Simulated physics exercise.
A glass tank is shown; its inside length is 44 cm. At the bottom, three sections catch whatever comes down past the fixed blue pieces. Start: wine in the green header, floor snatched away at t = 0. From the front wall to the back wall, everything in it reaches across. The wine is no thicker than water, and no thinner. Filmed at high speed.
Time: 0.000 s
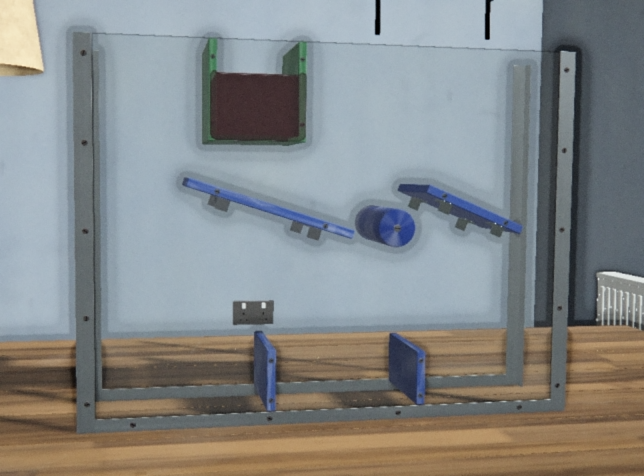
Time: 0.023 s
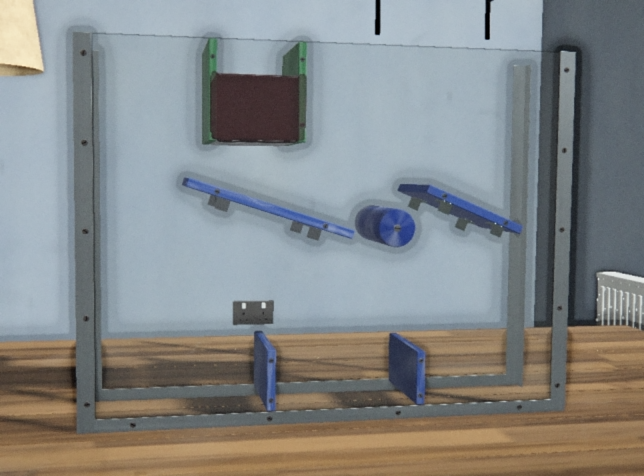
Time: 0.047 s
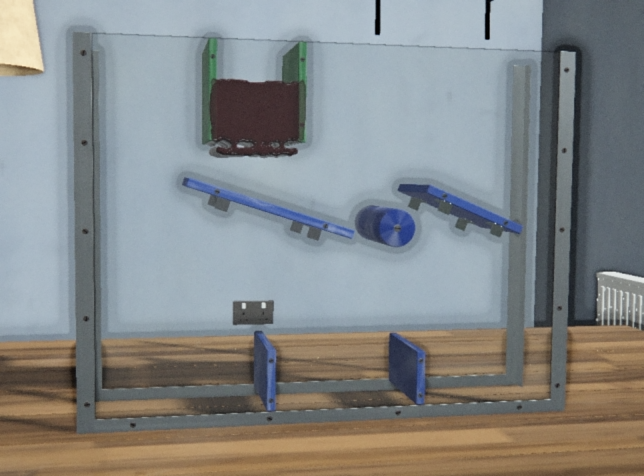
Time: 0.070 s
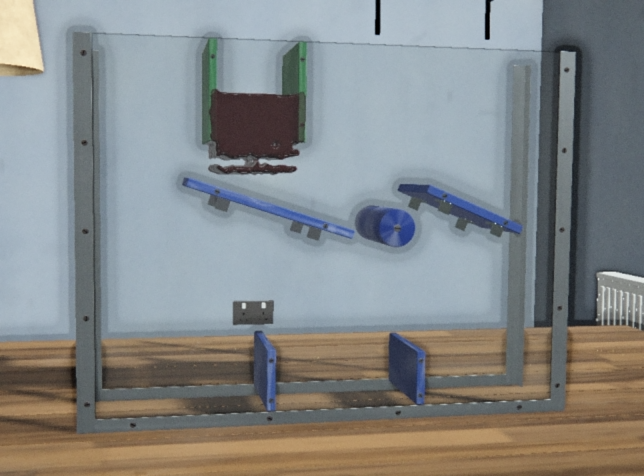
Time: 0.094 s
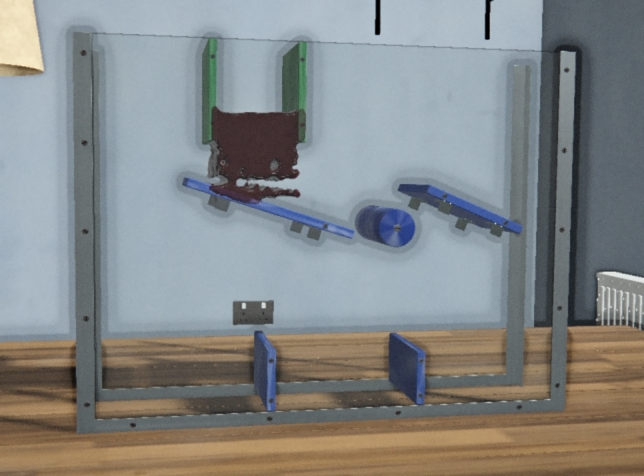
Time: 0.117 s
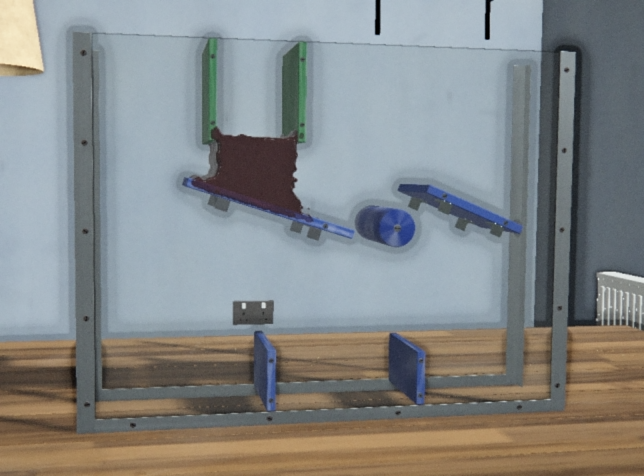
A glass tank held dark red wine between two green walls near the top; the wine dropped in a ragged block onto the blue sloping board below and spread down it to the right.
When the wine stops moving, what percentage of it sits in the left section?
I would say roughly 20 per cent of it.
Then, 0.22 s in, 4 per cent is down, the largest part in the right section.
Then, 0.35 s in, 40 per cent is down, the largest part in the right section.
Then, 0.68 s in, 94 per cent is down, the largest part in the right section.
Finally, the split from left to right is 18, 21 and 62 per cent.
